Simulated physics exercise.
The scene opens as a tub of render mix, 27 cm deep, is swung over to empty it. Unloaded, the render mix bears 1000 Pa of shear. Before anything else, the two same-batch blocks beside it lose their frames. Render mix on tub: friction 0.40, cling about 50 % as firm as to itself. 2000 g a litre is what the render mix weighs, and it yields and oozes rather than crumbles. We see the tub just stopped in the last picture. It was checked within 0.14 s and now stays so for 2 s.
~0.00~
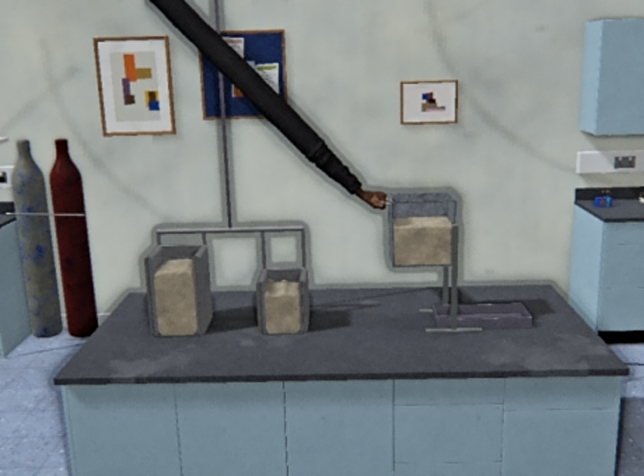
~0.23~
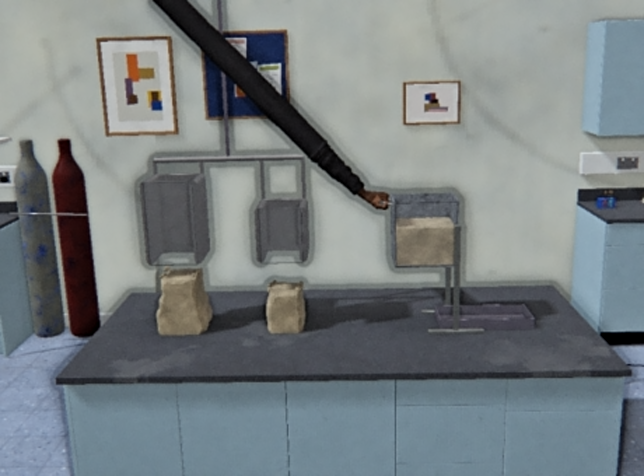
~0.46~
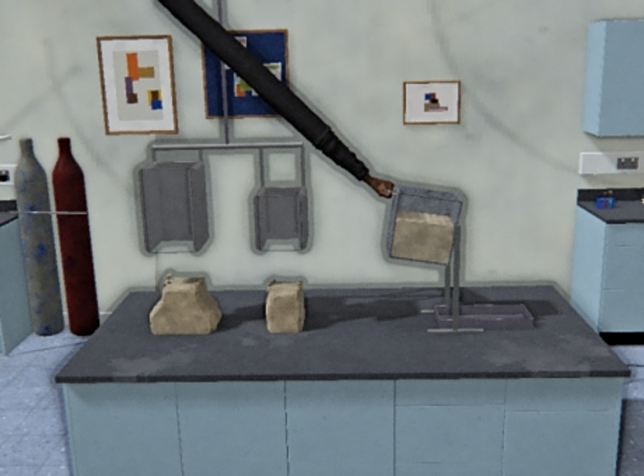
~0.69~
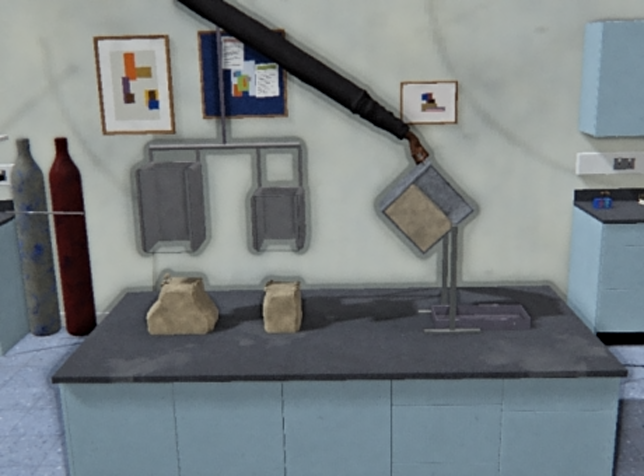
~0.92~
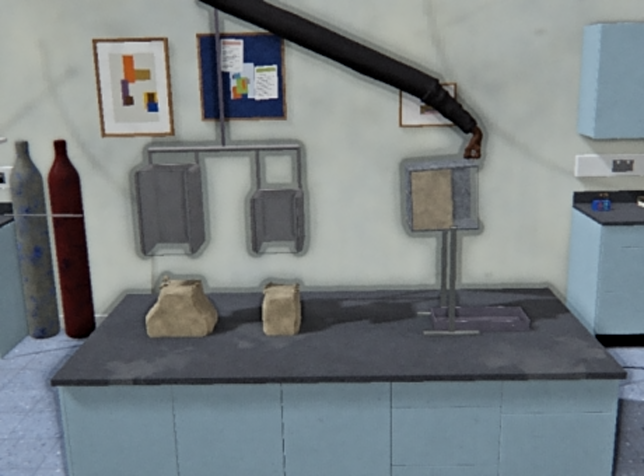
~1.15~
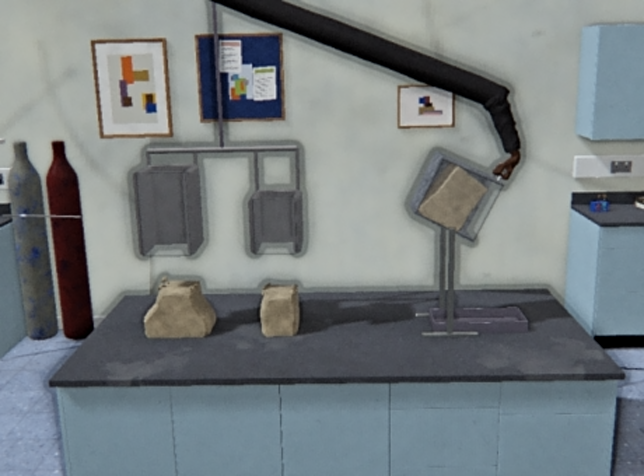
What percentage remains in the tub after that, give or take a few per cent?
0 %.
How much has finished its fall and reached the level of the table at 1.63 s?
Some 65 % has got all the way down.
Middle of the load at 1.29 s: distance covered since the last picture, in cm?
Looks like around 11 cm to me.
After 1.29 s, the tub is at 116 degrees and holds 76 %.
After 1.46 s, the tub is at 116 degrees and holds 27 %.
After 1.63 s, the tub is at 116 degrees and holds 0 %.
After 1.80 s, the tub is at 116 degrees and holds 0 %.
After 3.15 s, the tub is at 116 degrees and holds 0 %.
